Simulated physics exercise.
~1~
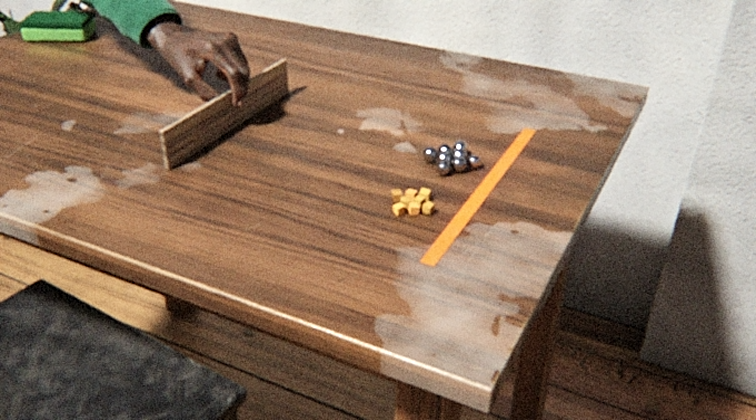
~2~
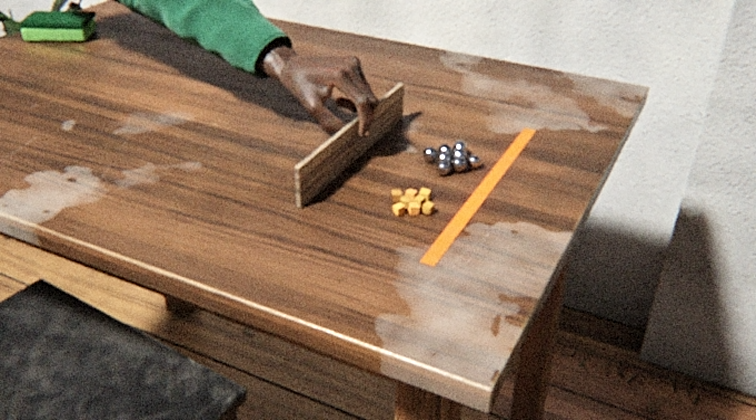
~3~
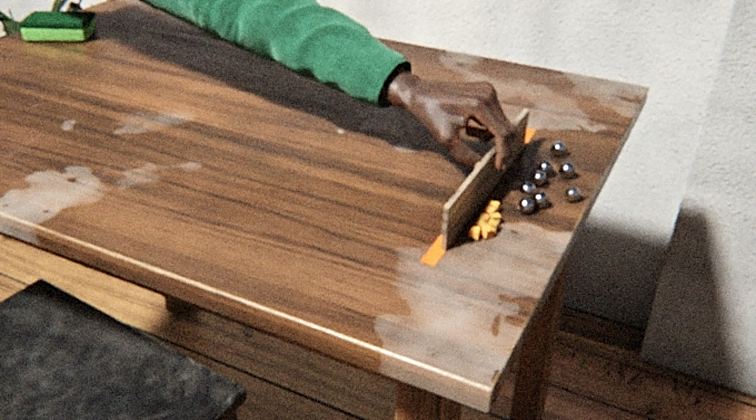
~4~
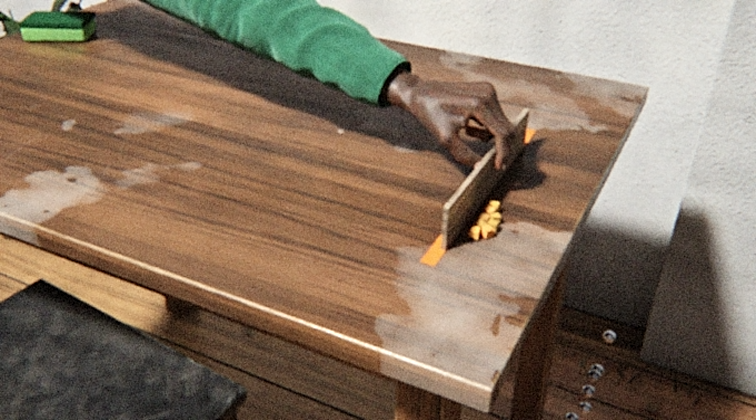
We see a hand in a green sleeve slide an upright strip of wood rightward across a table to an orange line, pushing small yellow pieces that stay beside it, while shiny dark balls roll ahead, spread out and drop off the right edge towards the floor.
